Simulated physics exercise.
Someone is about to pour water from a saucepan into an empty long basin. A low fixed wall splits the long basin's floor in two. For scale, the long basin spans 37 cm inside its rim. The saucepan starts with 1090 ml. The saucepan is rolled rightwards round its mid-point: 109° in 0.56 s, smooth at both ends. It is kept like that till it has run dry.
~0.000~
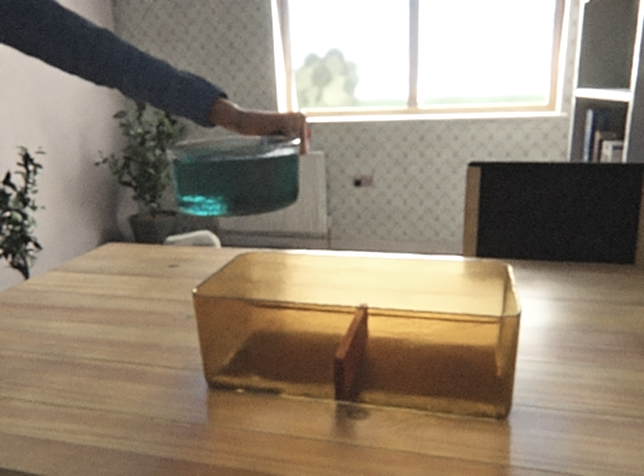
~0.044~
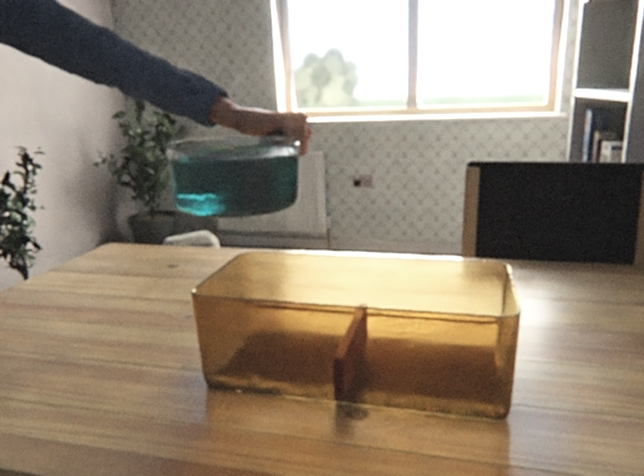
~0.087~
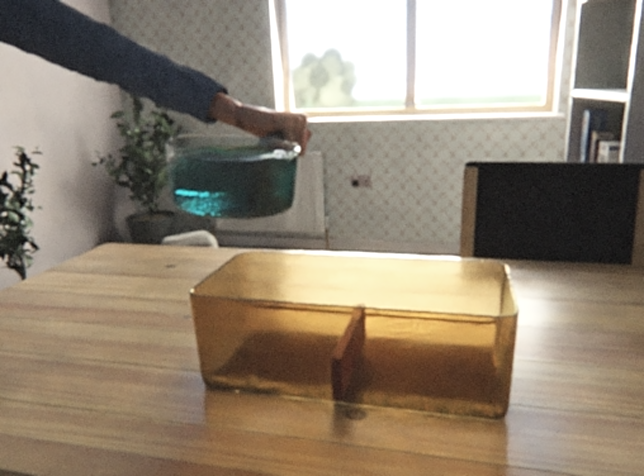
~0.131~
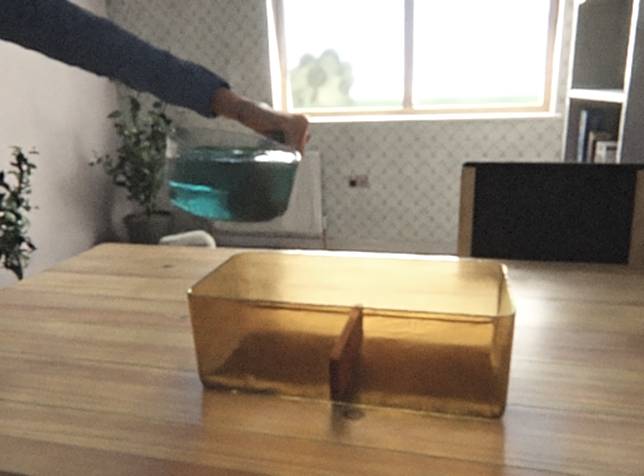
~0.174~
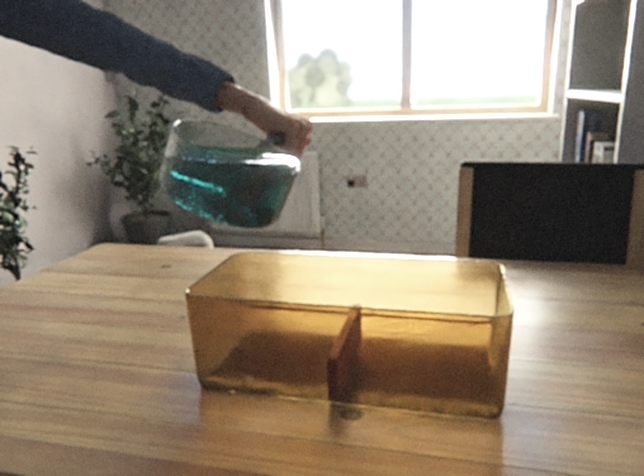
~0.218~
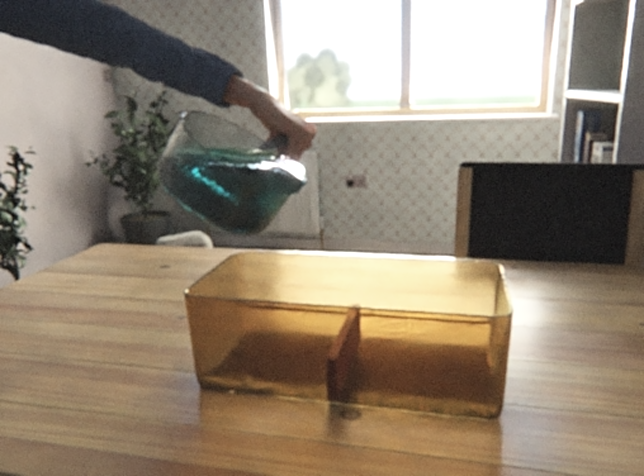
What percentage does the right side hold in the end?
The far part has some 29 per cent.
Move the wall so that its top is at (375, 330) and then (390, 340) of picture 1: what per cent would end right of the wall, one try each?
In turn about 10 and 15 per cent.
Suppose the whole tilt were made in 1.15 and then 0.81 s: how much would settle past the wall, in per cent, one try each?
First 55, then 45 per cent.
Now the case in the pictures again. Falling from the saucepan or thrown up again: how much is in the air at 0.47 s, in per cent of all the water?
About 36 per cent.
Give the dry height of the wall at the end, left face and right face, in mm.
Left about 28 mm, right about 44 mm.
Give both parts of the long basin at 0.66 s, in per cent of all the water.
Near 64 on the left, 26 on the right.
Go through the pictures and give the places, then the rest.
It leans 0°; its right rim is at (295, 144); the water meets the walls at (181, 153) and (295, 152); the long basin's rim runs from (219, 272) to (515, 288); the wall's top is at (353, 328), in the first picture.
It leans 2°; its right rim is at (295, 146); the water meets the walls at (181, 153) and (295, 153), in the second picture.
It leans 6°; its right rim is at (295, 152); the water meets the walls at (180, 151) and (294, 155), in the third picture.
It leans 14°; its right rim is at (296, 161); the water meets the walls at (180, 150) and (296, 158), in the fourth picture.
It leans 24°; its right rim is at (295, 174); the water meets the walls at (178, 151) and (292, 166); 2 per cent is over the edge, in the fifth picture.
It leans 36°; its right rim is at (293, 188); the water meets the walls at (173, 151) and (289, 174); 7 per cent is over the edge, in the sixth picture.
After 0.47 s the tilt is 102° and 19 per cent is still to pour, 25 is left of the wall and 21 right of it.
After 0.66 s the tilt is 109° and 3 per cent is still to pour, 65 is left of the wall and 27 right of it.
After 0.85 s the tilt is 109° and 0 per cent is still to pour, 64 is left of the wall and 28 right of it.
After 1.06 s the tilt is 109° and 0 per cent is still to pour, 67 is left of the wall and 29 right of it.
In the end 67 per cent lies left of the wall, 29 right of it and 4 outside.
